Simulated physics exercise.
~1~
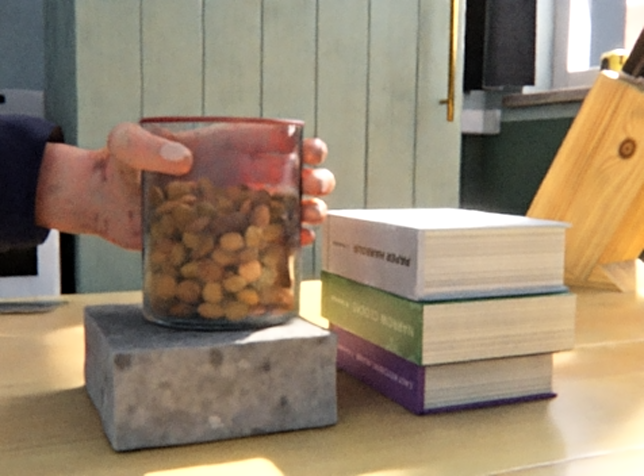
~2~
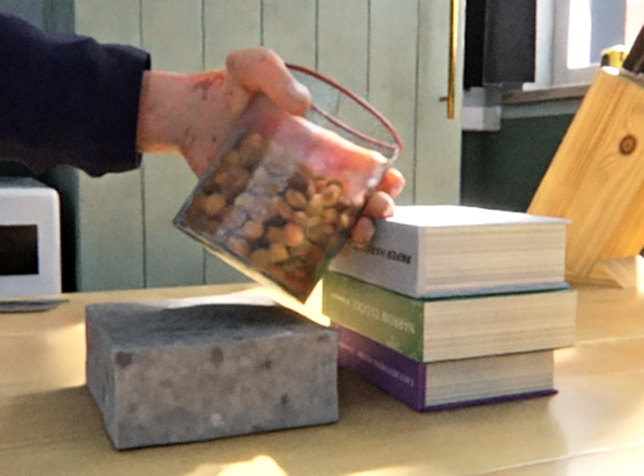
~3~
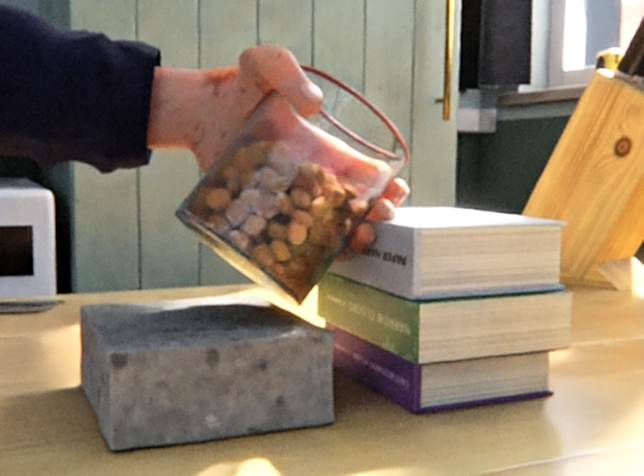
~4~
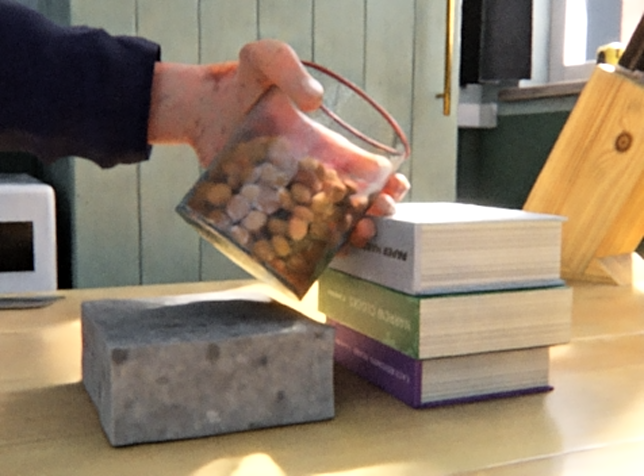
A hand in a dark sleeve grips a clear glass of small brown pieces on a grey stone block, seen from the front across a sunlit wooden table. To the right stands a pile of three books with white, green and purple spines, with pale green panelling behind and a light wooden block at the far right. The hand lifts the glass up and to the right, tipping it over towards the books. The glass comes to lean against the edge of the pile, and the hand holds it there, tilted, with all the pieces still inside.
